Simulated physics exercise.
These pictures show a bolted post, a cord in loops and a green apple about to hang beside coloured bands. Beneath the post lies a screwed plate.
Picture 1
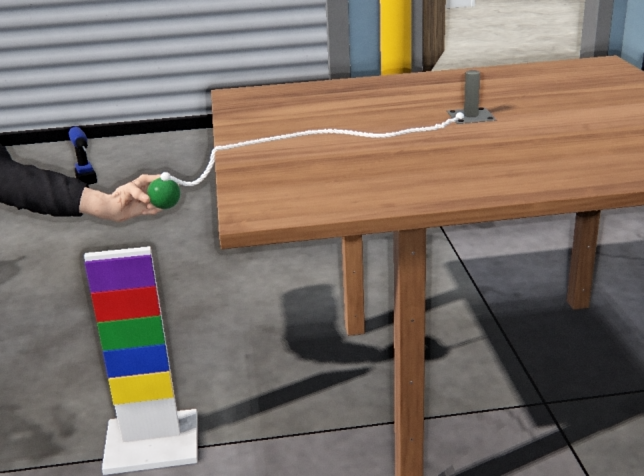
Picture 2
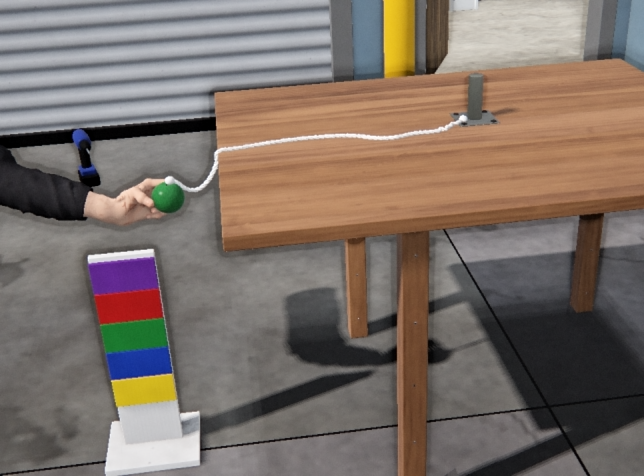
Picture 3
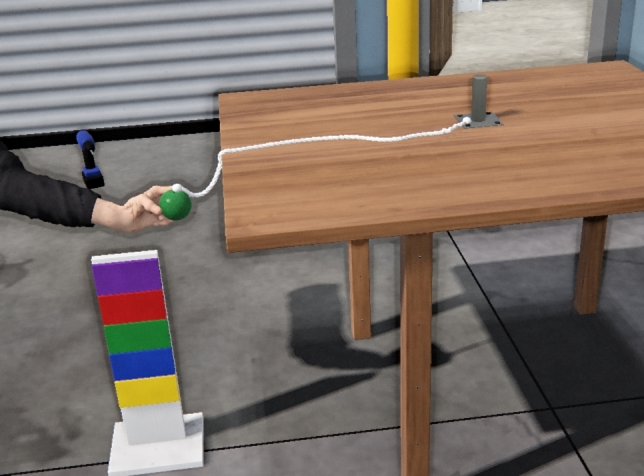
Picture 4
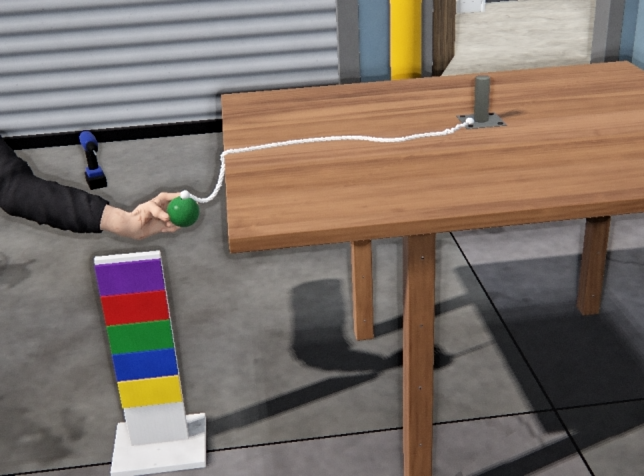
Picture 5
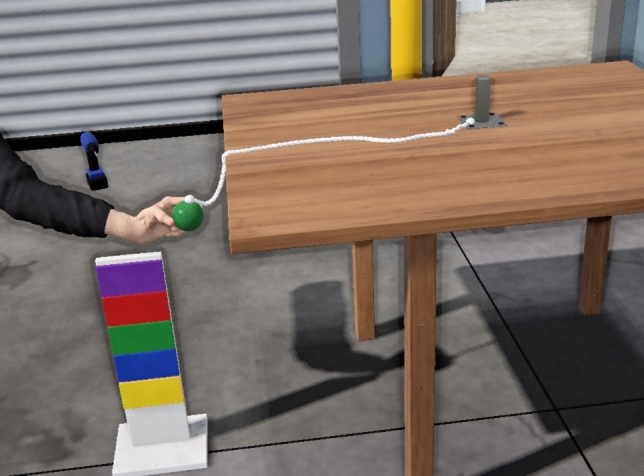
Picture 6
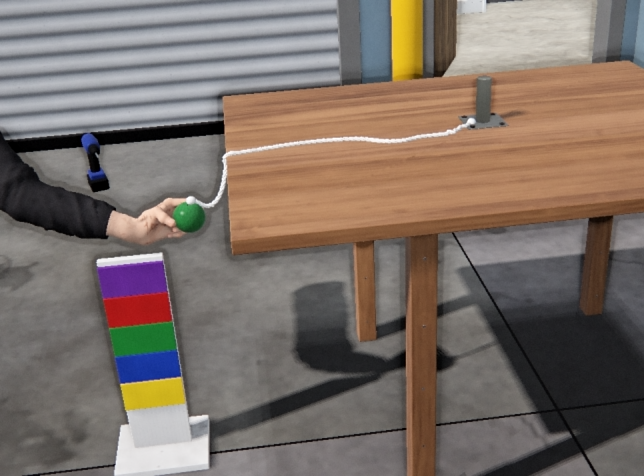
The clip opens on a hand holding a round green object tied to a white cord, which runs across a wooden table to a metal post, beside a stand of coloured bands. The hand lowers the object slightly, easing right as the view shifts a little, then barely moves.
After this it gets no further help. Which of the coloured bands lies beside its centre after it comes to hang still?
The purple band lies beside it.
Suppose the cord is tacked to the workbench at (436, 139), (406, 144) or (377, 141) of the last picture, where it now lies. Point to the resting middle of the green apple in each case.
Per try (px, approx.): (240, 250); (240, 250); (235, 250).
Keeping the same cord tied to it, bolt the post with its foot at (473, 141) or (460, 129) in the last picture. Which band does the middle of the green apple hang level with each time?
For the first it would be red, for the second red.
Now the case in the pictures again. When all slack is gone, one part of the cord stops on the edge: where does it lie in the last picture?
(249, 152).
Soon after, apple near (218, 257); level with purple.
Then, apple near (258, 254); level with purple.
Further on, apple near (244, 263); level with purple.
At rest, apple near (241, 263); level with purple. The purple one.
